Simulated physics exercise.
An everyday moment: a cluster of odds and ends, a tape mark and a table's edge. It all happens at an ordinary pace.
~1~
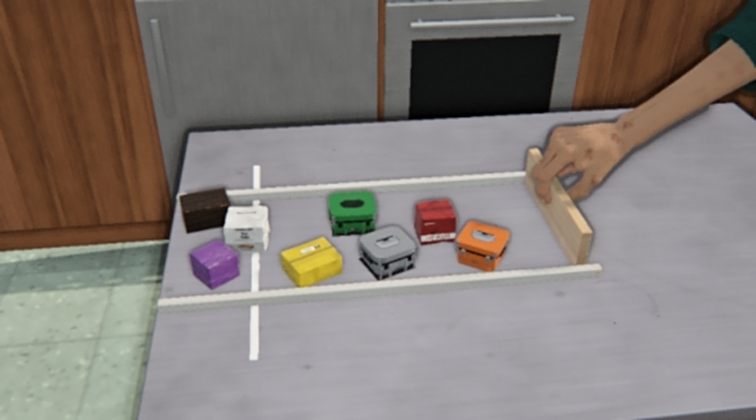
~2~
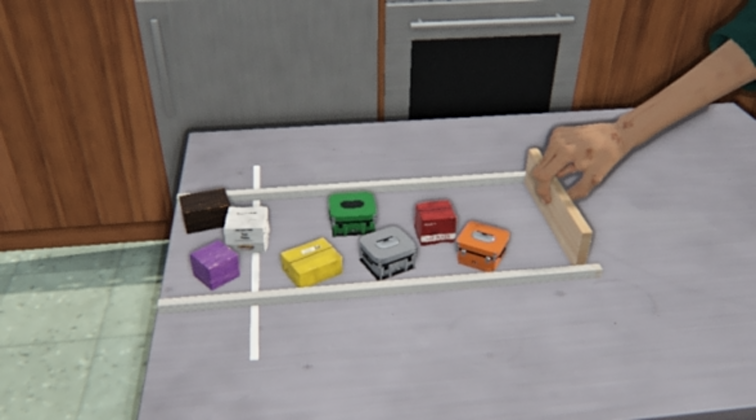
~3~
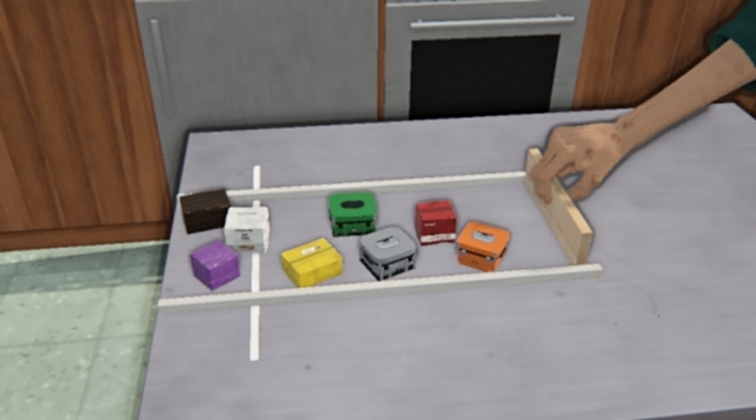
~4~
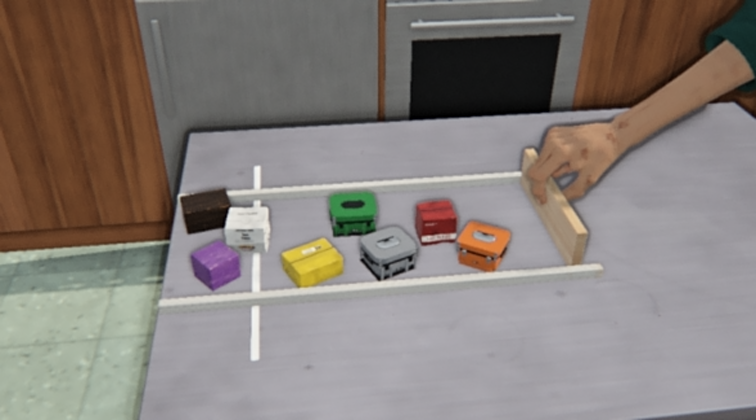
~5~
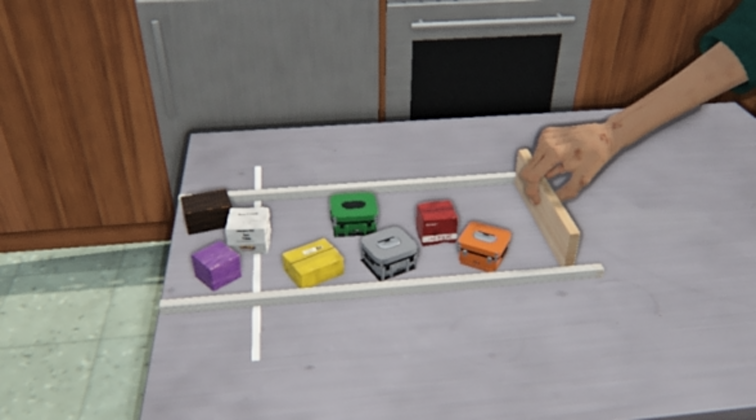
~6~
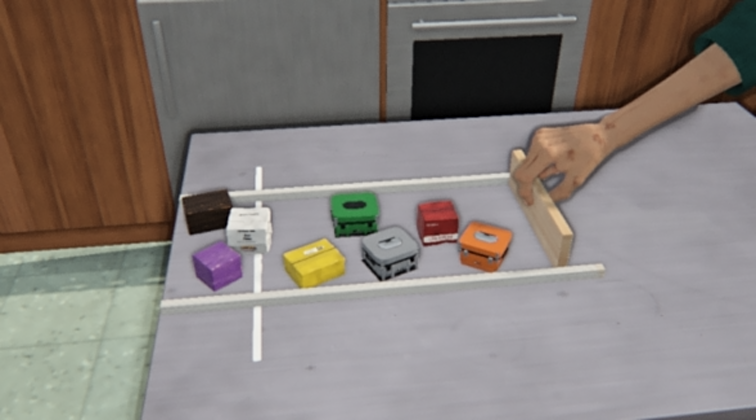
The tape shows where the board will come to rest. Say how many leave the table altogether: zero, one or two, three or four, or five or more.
In the end the number that fall off is one or two.
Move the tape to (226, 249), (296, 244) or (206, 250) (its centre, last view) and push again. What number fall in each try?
It would be 4, 1 and 5.
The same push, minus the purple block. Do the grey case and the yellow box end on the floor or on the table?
The grey case holds on, the yellow box comes down.
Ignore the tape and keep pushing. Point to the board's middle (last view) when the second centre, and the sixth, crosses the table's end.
First at (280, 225), next at (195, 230).
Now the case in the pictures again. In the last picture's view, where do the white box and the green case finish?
The white box at (201, 236), the green case at (238, 210).
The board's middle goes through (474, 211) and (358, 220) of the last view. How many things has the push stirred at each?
First 1, then 6.
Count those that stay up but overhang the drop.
It comes to 1.
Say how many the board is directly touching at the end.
The number is 3.
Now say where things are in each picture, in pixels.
In the first picture, black block (206, 210); purple block (215, 265); white box (247, 230); board (555, 205); tape (256, 245).
In the second picture, purple block (215, 265); red box (435, 223).
In the third picture, white box (248, 230); board (555, 205).
In the fourth picture, black block (207, 211); green case (353, 214).
In the fifth picture, purple block (217, 266); orange case (484, 248).
In the sixth picture, black block (209, 212); purple block (218, 266); white box (250, 231); board (537, 207); tape (258, 246).
Soon after, none off yet; black block at rest near (209, 212); purple block at rest near (218, 266); white box at rest near (250, 231).
Then, none off yet; black block at rest near (209, 212); purple block moved about its own width near (188, 266); white box at rest near (250, 231).
At rest, the number that fall off is one or two; fallen, yellow box and purple block.
